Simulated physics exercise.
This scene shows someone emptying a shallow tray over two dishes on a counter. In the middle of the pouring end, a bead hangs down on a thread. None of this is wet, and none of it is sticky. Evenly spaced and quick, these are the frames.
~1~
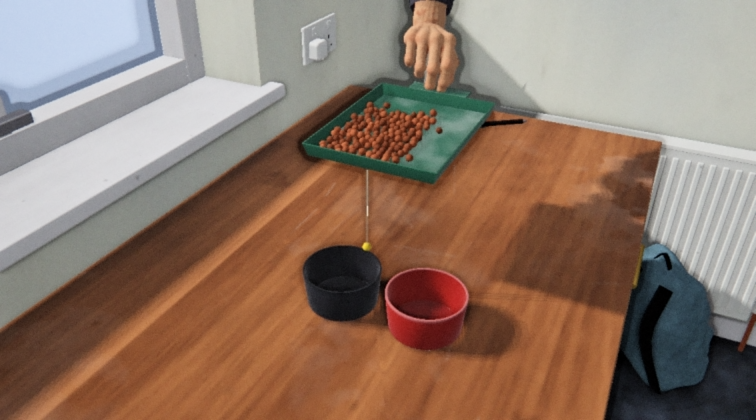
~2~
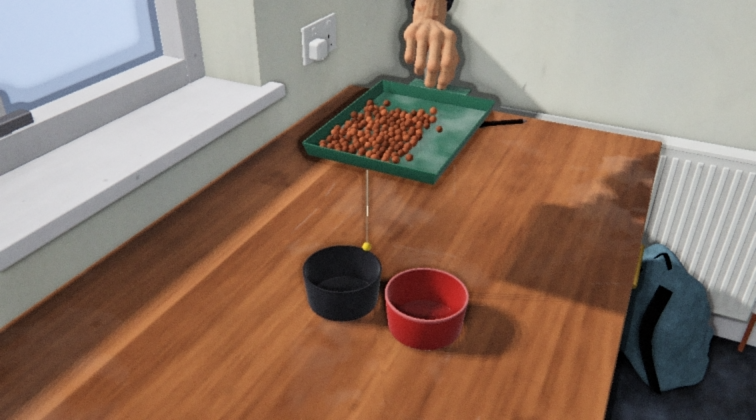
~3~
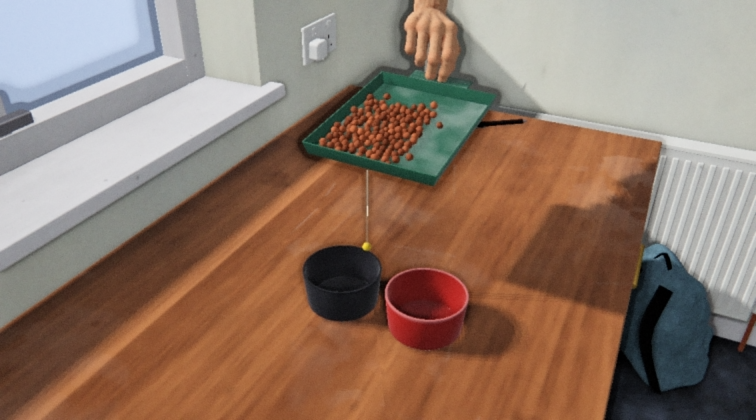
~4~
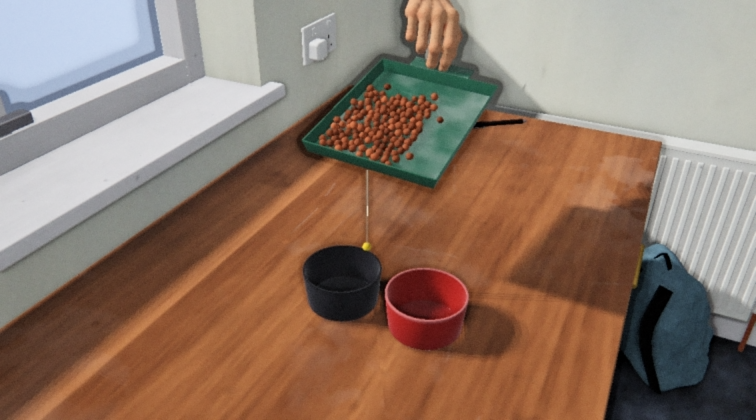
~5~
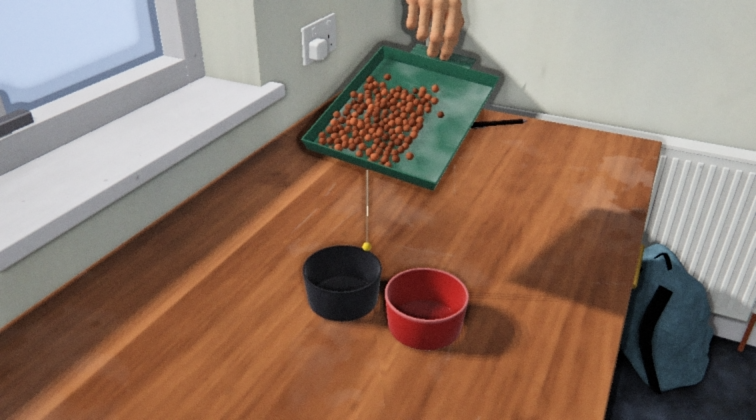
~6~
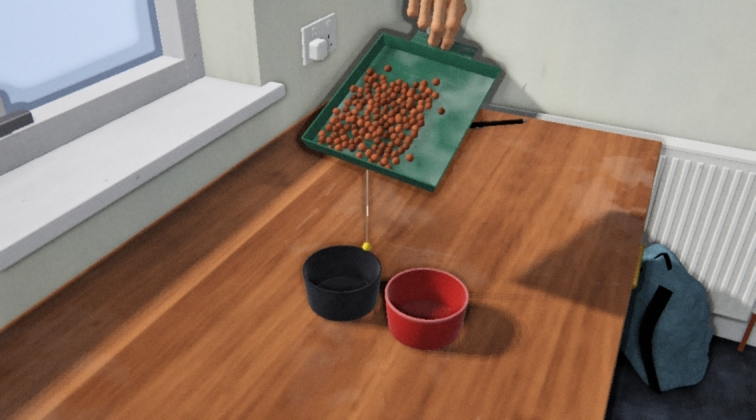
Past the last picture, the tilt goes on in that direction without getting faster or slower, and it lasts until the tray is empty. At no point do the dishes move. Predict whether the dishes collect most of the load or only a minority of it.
The dishes are going to end up holding the main part.
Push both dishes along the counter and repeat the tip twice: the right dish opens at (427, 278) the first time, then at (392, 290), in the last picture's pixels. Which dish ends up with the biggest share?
Place 1: The one on the right side; place 2: The one on the right side.
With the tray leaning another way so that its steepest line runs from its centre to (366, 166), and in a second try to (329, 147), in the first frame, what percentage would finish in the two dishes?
Well, 60 percent for one and then 10 percent for the other.
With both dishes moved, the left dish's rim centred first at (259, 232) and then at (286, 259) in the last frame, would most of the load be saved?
One: Not half. Two: Not half.
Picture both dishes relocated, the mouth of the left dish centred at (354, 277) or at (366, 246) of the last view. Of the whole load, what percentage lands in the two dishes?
That makes 60 per cent, followed by 40 per cent.
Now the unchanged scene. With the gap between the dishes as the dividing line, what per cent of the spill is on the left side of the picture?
About 50 %.
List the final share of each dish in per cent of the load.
Per hundred pieces, the left dish ends with about 10 and the right dish with about 60.
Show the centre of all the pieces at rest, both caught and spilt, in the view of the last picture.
Roughly pixel (415, 319).
Soon after the last picture, tray tipped steeply; nearly all on the tray; a stray few in the right dish; a stray few in the air.
A little later, tray tipped past a quarter turn; most on the tray; a small part in the right dish; a stray few in the left dish; a stray few outside both; a small part in the air.
Later still, tray tipped past a quarter turn; about two thirds in the right dish; a small part in the left dish; about a quarter outside both.
At rest, tray tipped past a quarter turn; about two thirds in the right dish; a small part in the left dish; about a quarter outside both.
